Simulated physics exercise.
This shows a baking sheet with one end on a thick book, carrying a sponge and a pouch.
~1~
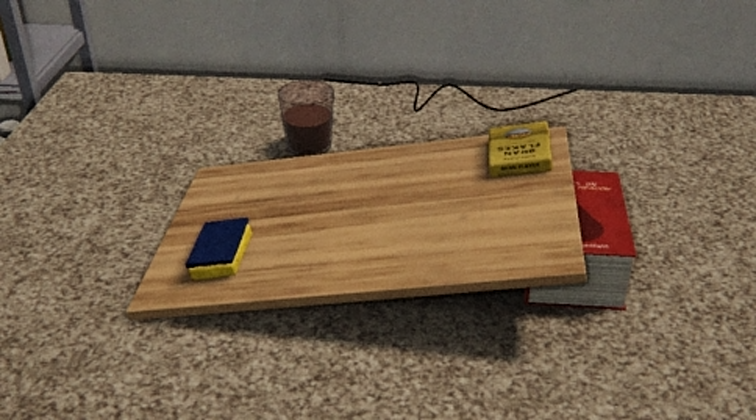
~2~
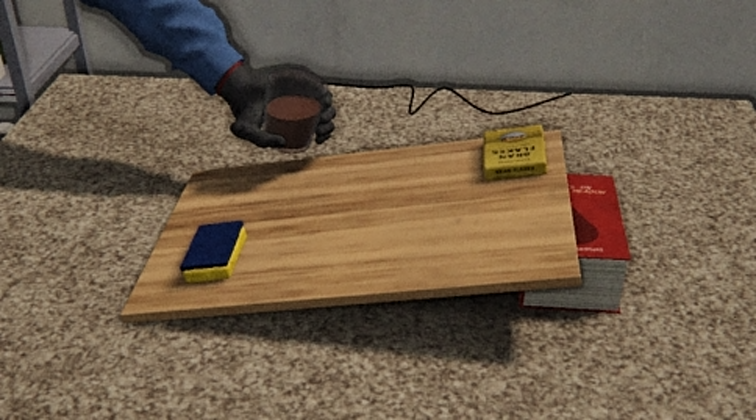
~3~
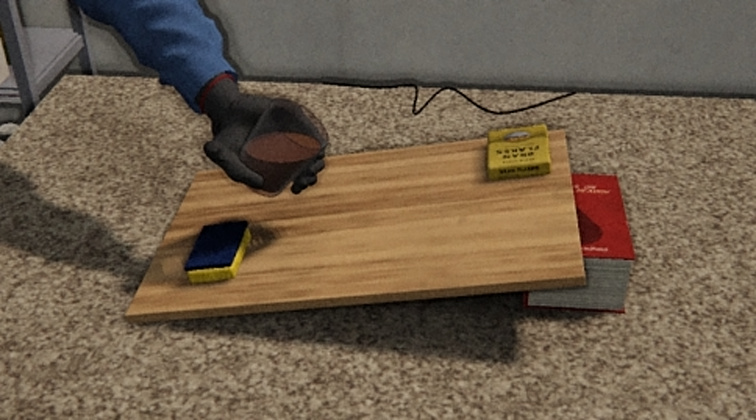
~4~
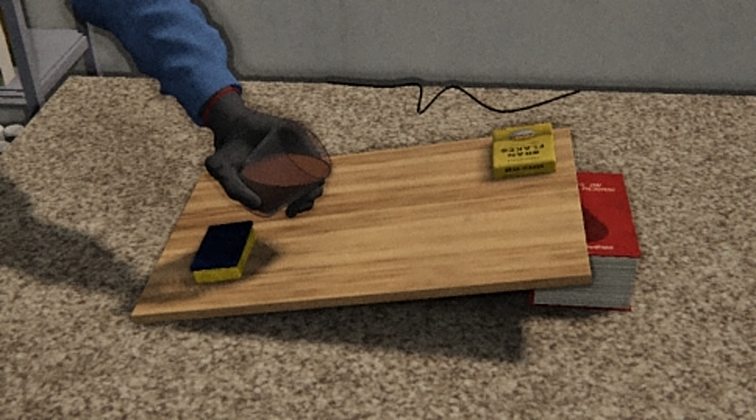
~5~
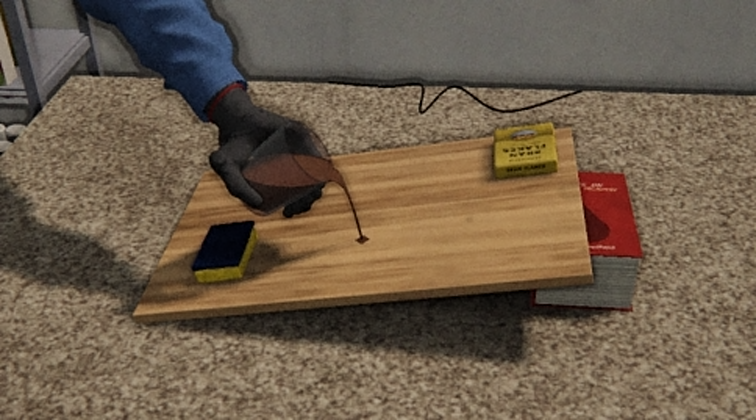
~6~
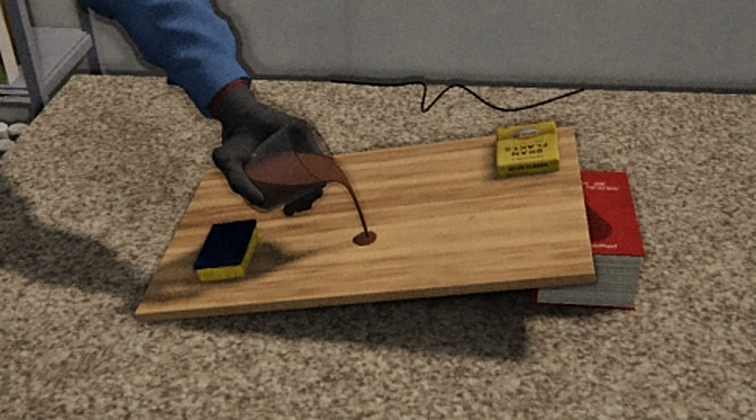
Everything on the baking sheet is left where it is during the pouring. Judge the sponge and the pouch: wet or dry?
On the left the sponge: Wet, on the right the pouch: Dry.
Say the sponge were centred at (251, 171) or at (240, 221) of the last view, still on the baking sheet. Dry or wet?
In case one it keeps clear of the spill, and in case two it is hit by the spill.
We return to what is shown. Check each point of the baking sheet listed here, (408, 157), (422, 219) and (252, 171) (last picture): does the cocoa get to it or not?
First spot: Missed; second: Missed; third: Missed.
Next, it runs down to the left; the sponge is in it; the pouch is clear of it.
After that, it runs down to the left and off the end; the sponge is in it; the pouch is clear of it.
Finally, it runs down to the left and off the end; the sponge is in it; the pouch is clear of it.
